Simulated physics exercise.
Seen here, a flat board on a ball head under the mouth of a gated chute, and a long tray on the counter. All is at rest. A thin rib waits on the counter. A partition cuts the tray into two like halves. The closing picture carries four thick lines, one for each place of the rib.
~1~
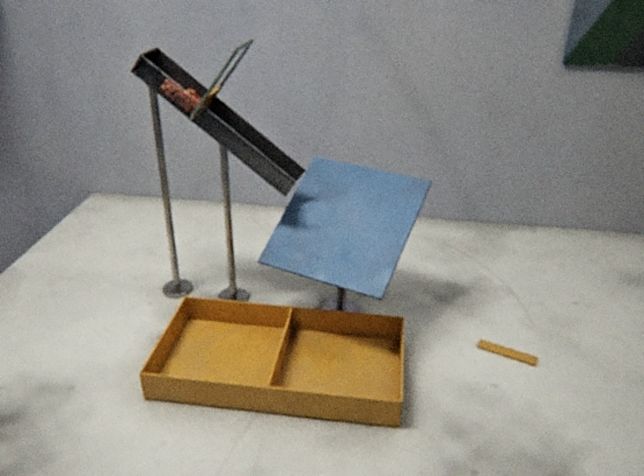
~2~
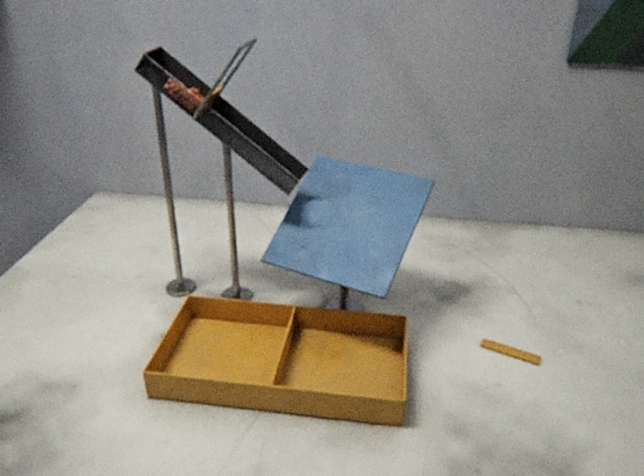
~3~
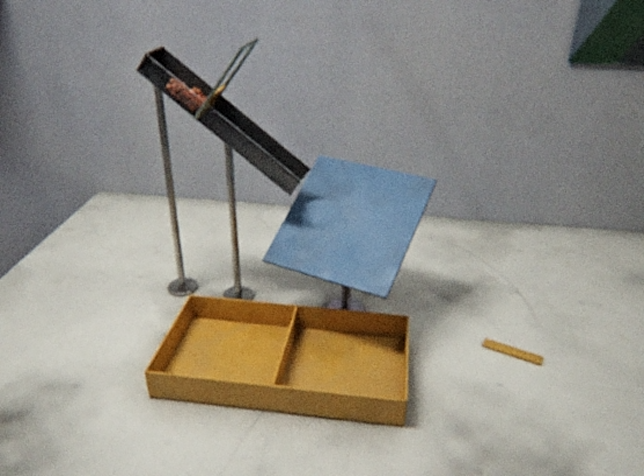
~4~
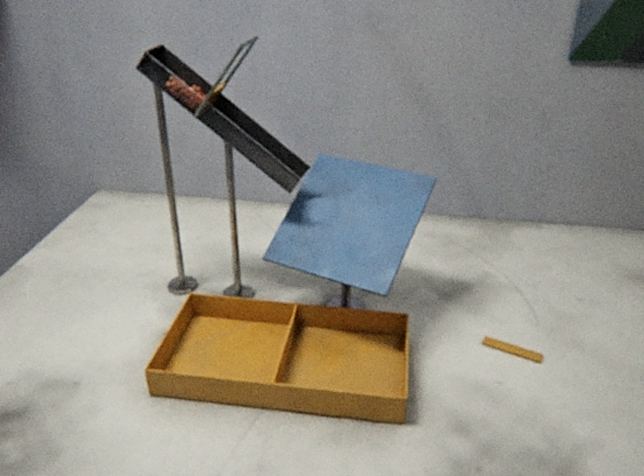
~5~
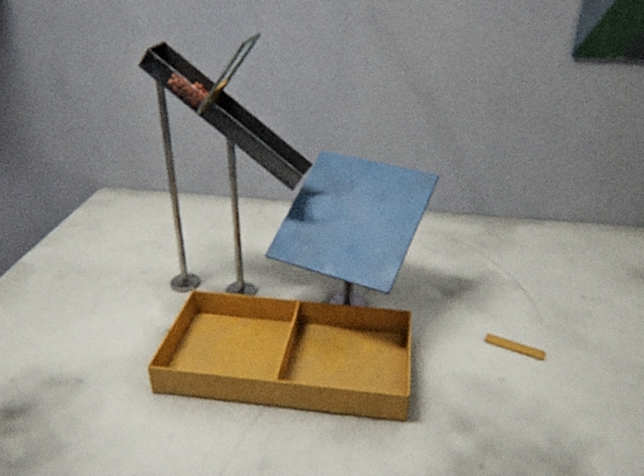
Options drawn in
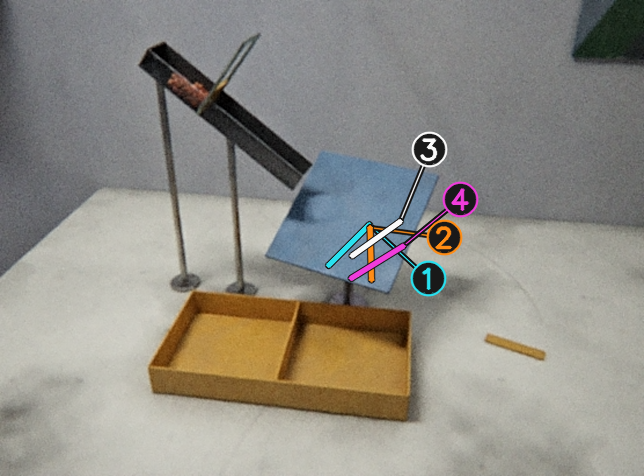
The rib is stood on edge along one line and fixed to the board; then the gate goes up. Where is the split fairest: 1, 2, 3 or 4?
1 is best.
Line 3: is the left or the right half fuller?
Right.
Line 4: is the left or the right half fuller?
Right.
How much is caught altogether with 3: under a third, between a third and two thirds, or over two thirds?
It is over two thirds.
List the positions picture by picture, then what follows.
In the first frame, load behind the gate (189, 98), clay pellets; lip of the chute (290, 190), sloping fairly steeply.
In the second frame, middle of the board (348, 220), tilted fairly steeply; middle of its low edge (319, 278); of its high edge (374, 167).
In the third frame, front corners of the tray (145, 371) and (406, 401); front end of its middle wall (272, 386); gate still shut (217, 93).
In the fourth frame, middle of the load (194, 95); lip (295, 187).
In the fifth frame, middle of the load (196, 92); lip (297, 184).
On the marked copy, line 1 from (369, 224) to (328, 265); line 2 from (370, 227) to (371, 279); line 3 from (400, 221) to (352, 255); line 4 from (403, 246) to (351, 278).
With 1, of what is caught, roughly half in the left half, roughly half in the right.
With 2, of what is caught, about a tenth in the left half, almost all in the right.
With 3, of what is caught, about a tenth in the left half, almost all in the right.
With 4, of what is caught, about a tenth in the left half, almost all in the right.
